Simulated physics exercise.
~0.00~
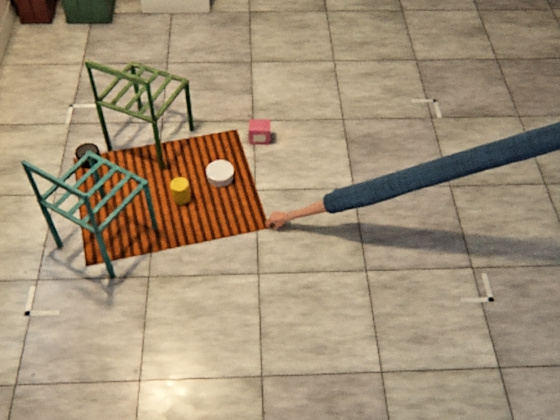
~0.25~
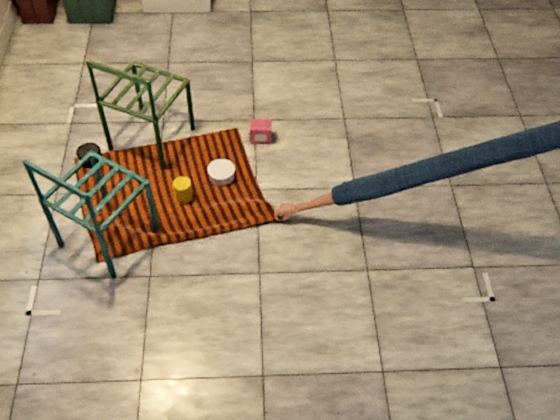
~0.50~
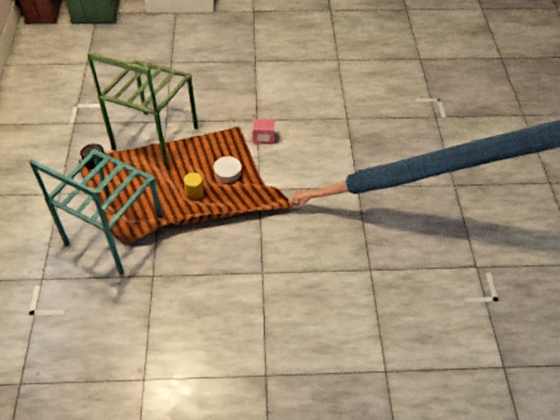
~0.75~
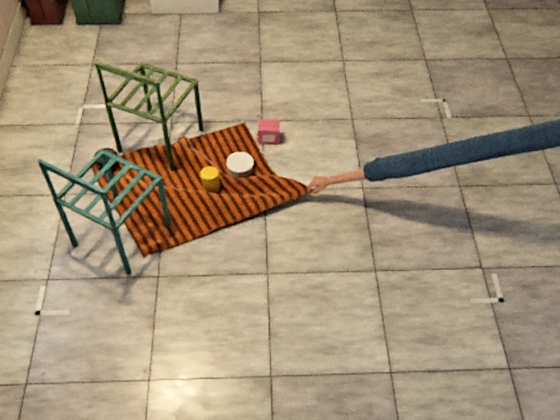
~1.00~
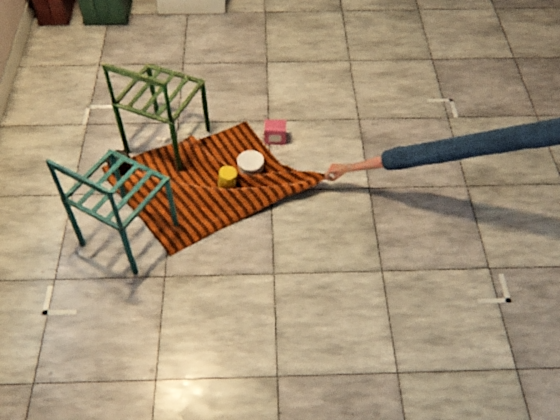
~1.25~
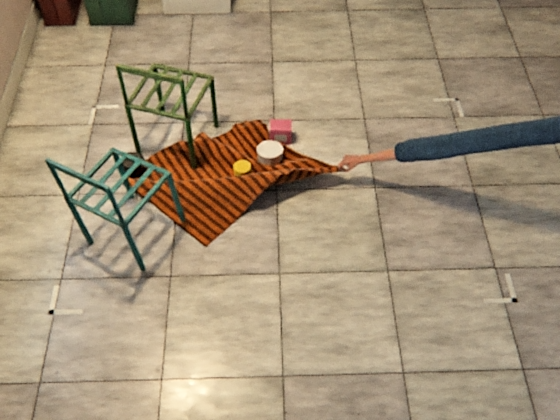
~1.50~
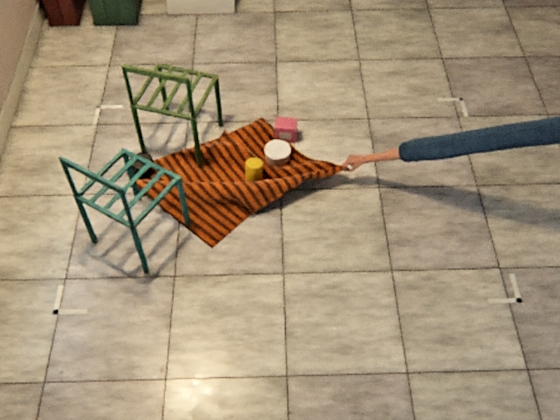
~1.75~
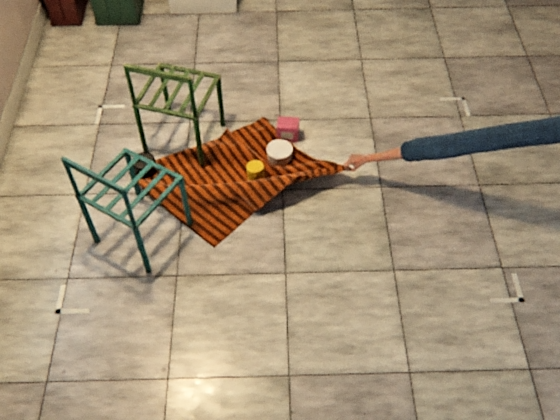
An orange and black striped cloth lies on a grey tiled floor marked with white tape corners, seen from above at an angle. A yellow tub and a white round container sit on it, with a teal chair frame and a green one at the left, a dark pot between them, and a pink box behind. A blue-sleeved arm reaches in from the right and pulls the near corner rightward and away. The cloth wrinkles and twists, carrying the tub and container along. Finally the arm slows, still holding the stretched corner, with both items upright near the pink box.
